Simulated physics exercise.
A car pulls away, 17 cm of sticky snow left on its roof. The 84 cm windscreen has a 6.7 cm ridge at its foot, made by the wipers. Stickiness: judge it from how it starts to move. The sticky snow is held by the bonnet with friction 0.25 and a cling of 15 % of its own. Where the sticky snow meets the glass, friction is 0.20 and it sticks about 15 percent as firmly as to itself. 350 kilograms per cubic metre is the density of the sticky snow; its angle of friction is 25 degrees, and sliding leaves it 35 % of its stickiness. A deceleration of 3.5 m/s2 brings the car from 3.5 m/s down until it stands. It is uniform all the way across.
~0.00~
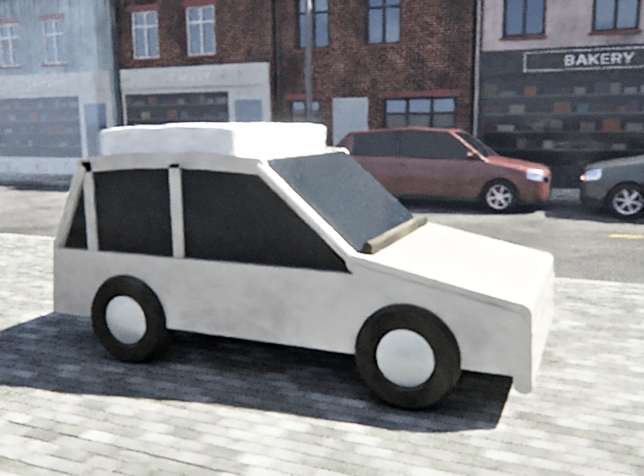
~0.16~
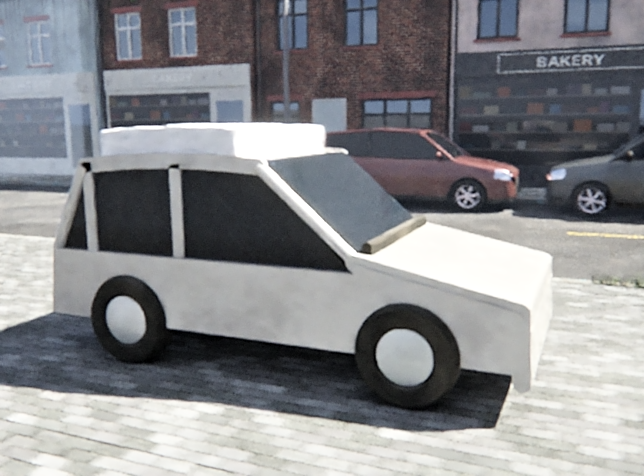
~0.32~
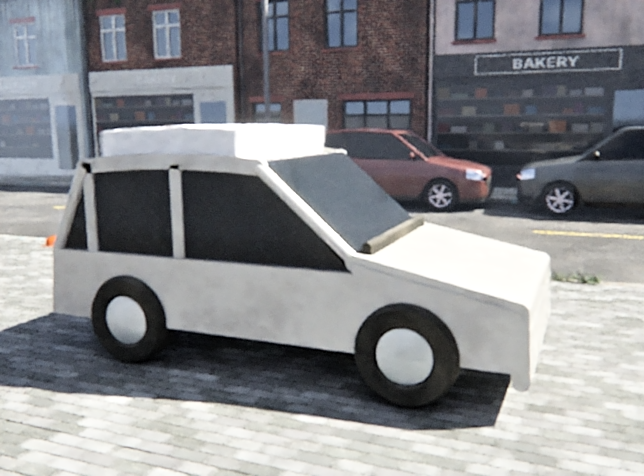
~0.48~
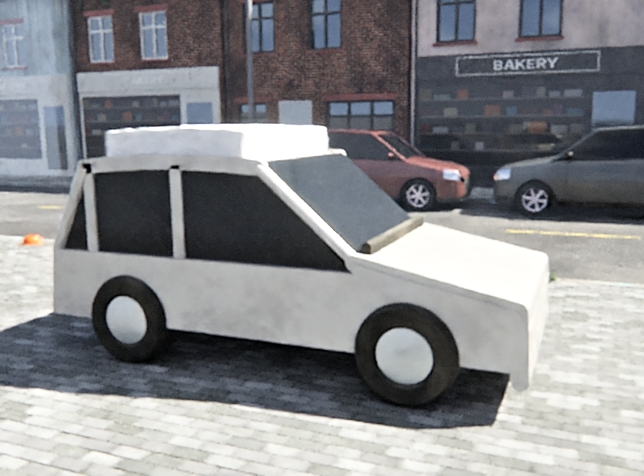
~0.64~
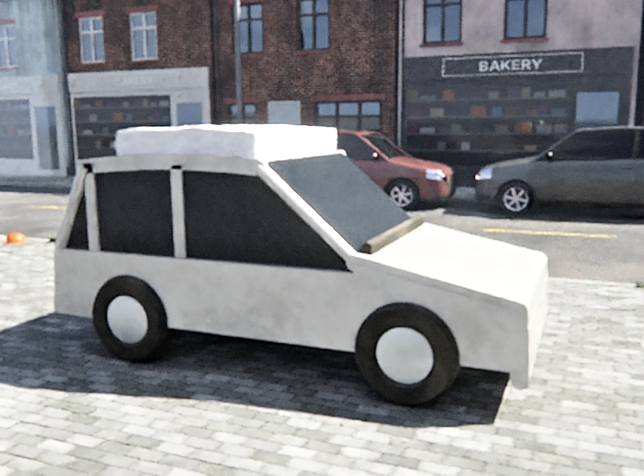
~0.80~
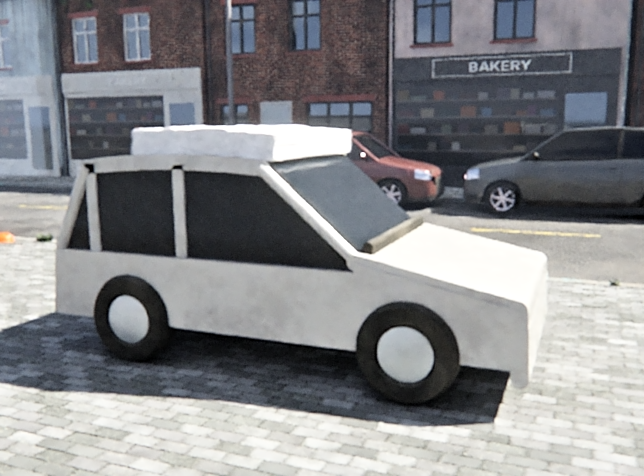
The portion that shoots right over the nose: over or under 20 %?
The portion that shoots right over the nose is in excess of 20 %.
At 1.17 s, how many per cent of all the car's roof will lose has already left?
50 per cent.
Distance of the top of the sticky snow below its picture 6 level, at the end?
Some 60 cm.
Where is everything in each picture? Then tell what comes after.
In the first picture, leading edge of the sticky snow at (236, 130).
In the second picture, leading edge of the sticky snow at (237, 147).
In the third picture, leading edge of the sticky snow at (237, 129), its middle shifted 9 mm.
In the fourth picture, leading edge of the sticky snow at (243, 130), its middle shifted 4.6 cm.
In the fifth picture, leading edge of the sticky snow at (255, 138), its middle shifted 12 cm.
In the sixth picture, leading edge of the sticky snow at (275, 139), its middle shifted 25 cm, 7 % of it past the top of the windscreen, in one piece.
After 1.17 s, 48 % of the snow is on the roof, 51 % on the glass, 2 % on the bonnet and none has gone off the nose.
After 1.62 s, none of the snow is on the roof, 53 % on the glass, 47 % on the bonnet and none has gone off the nose.
After 2.06 s, none of the snow is on the roof, 15 % on the glass, 75 % on the bonnet and 10 % has gone off the nose.
After 2.50 s, none of the snow is on the roof, 6 % on the glass, 66 % on the bonnet and 27 % has gone off the nose.
After 4.00 s, at the end, none of the snow is on the roof, 6 % on the glass, 36 % on the bonnet and 57 % has gone off the nose.
